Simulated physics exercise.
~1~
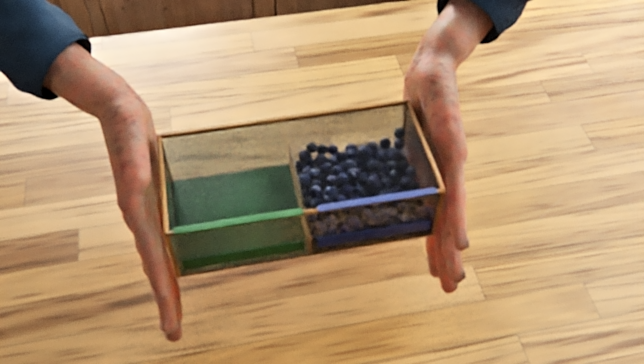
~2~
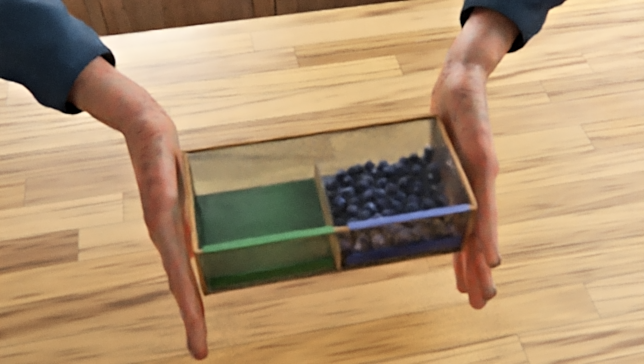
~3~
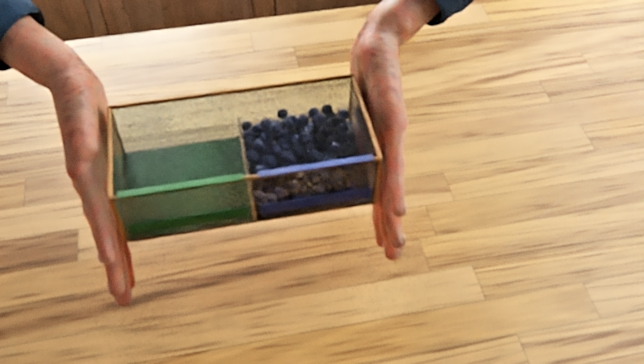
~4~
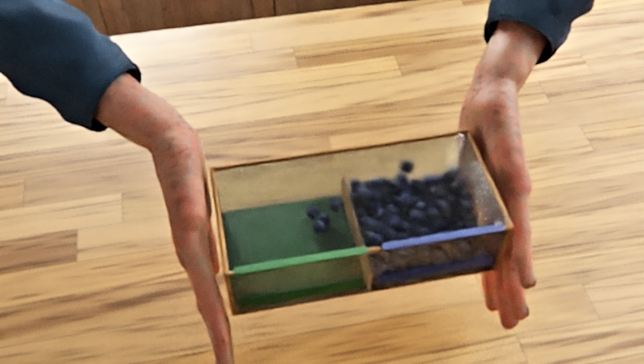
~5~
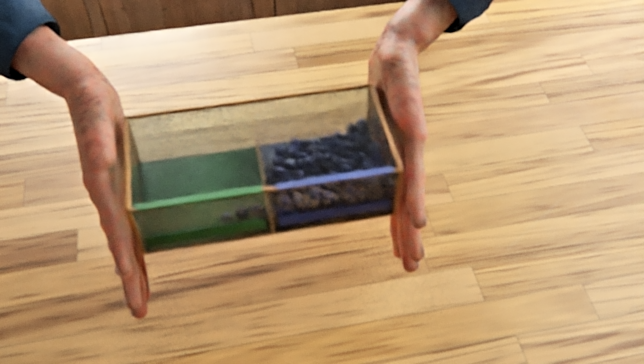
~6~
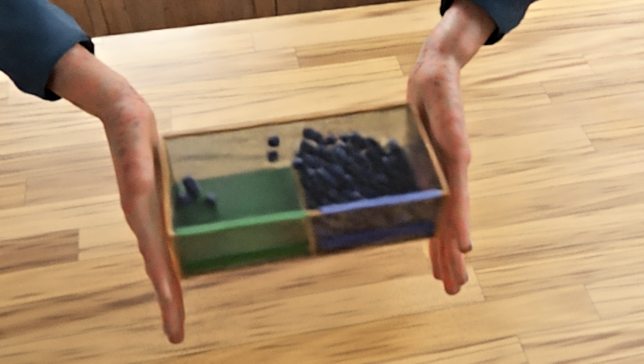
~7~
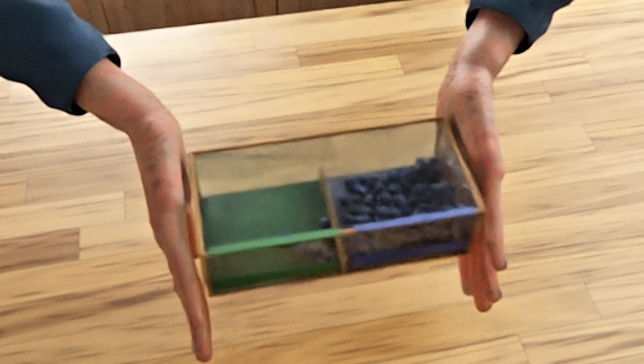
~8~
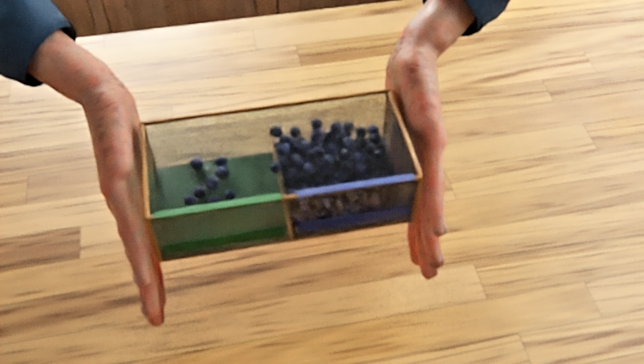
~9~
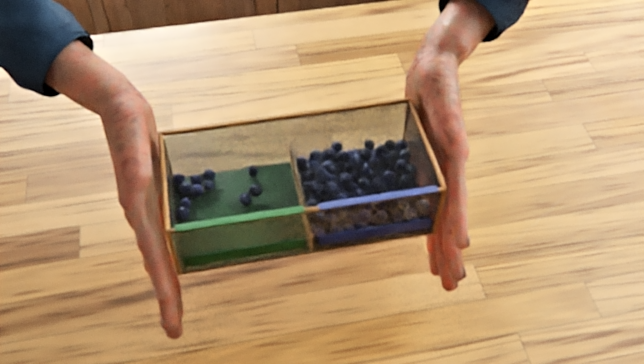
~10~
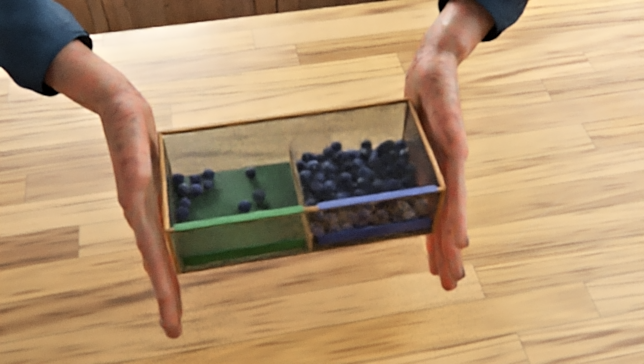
Two hands shook a clear, divided box of blueberries back and forth from side to side above a wooden surface, and a few berries hopped from the blue section into the empty green one, where a small cluster remained once the box was still.
